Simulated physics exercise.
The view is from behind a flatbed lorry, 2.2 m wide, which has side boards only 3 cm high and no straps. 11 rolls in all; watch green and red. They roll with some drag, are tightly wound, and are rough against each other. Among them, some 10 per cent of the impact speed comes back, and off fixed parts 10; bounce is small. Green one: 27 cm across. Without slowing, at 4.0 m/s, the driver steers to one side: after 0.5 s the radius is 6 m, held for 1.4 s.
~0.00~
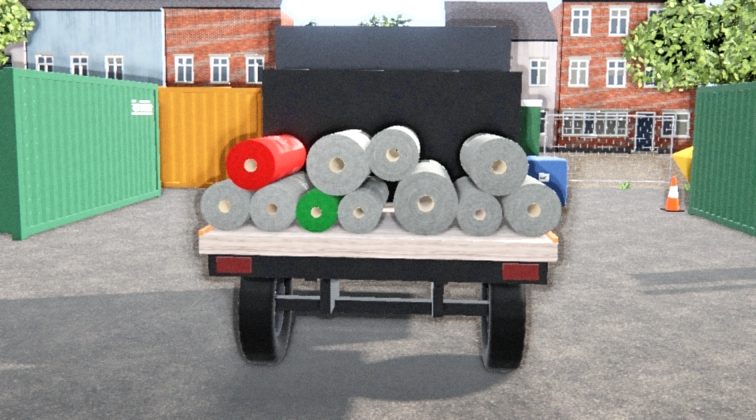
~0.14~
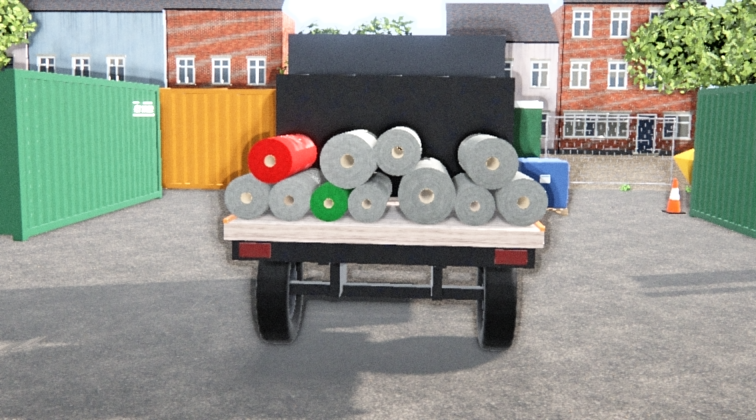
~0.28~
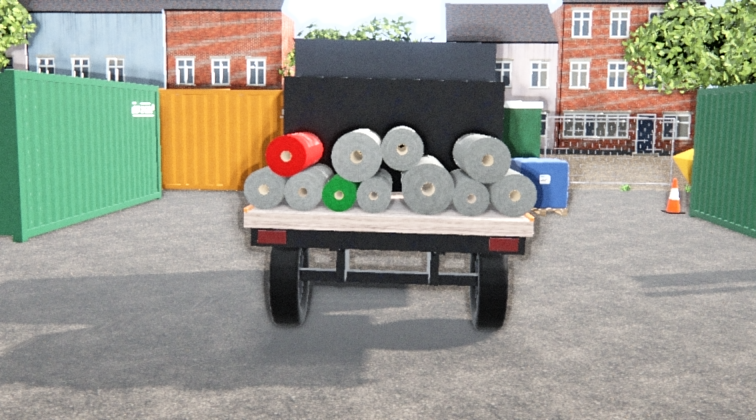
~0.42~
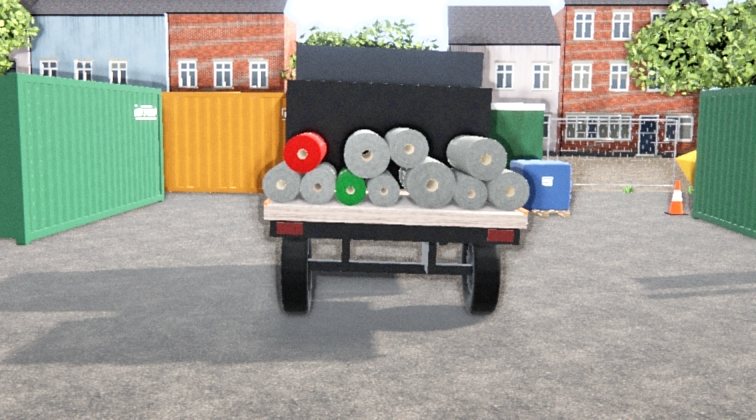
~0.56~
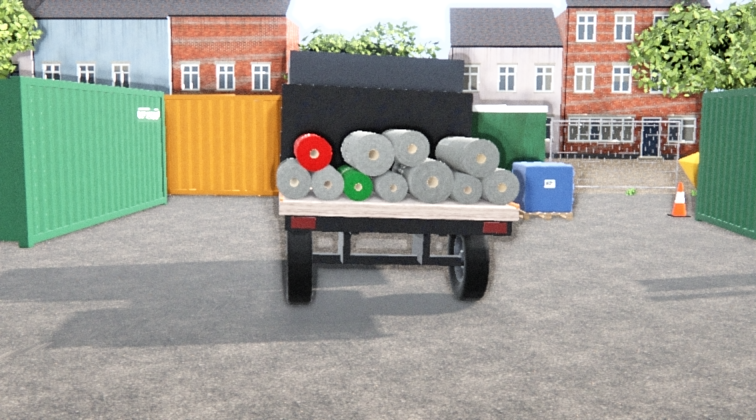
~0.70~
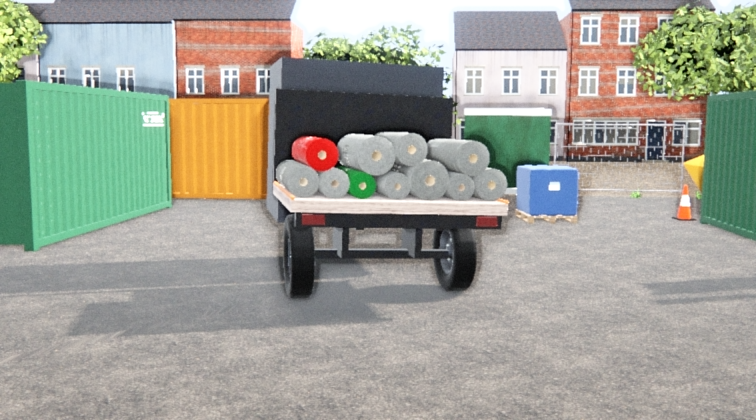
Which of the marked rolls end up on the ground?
Green: It stays put. Red: It stays put.
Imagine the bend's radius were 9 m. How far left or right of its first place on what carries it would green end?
It would end about 0 cm to the right of where it began.
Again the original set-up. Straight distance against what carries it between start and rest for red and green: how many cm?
Net displacement for red is 10, for green it is 10.
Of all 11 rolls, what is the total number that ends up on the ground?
The number is exactly 0.
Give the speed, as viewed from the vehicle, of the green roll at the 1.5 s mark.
0.0 m/s, roughly.
Then, 1.5 s in, green is on the deck, 85 cm from the left edge; red is up on others, 40 cm from the left edge; 0 off so far.
In the end (2.5 s), green is on the deck, 85 cm from the left edge; red is up on others, 40 cm from the left edge; 0 off so far.
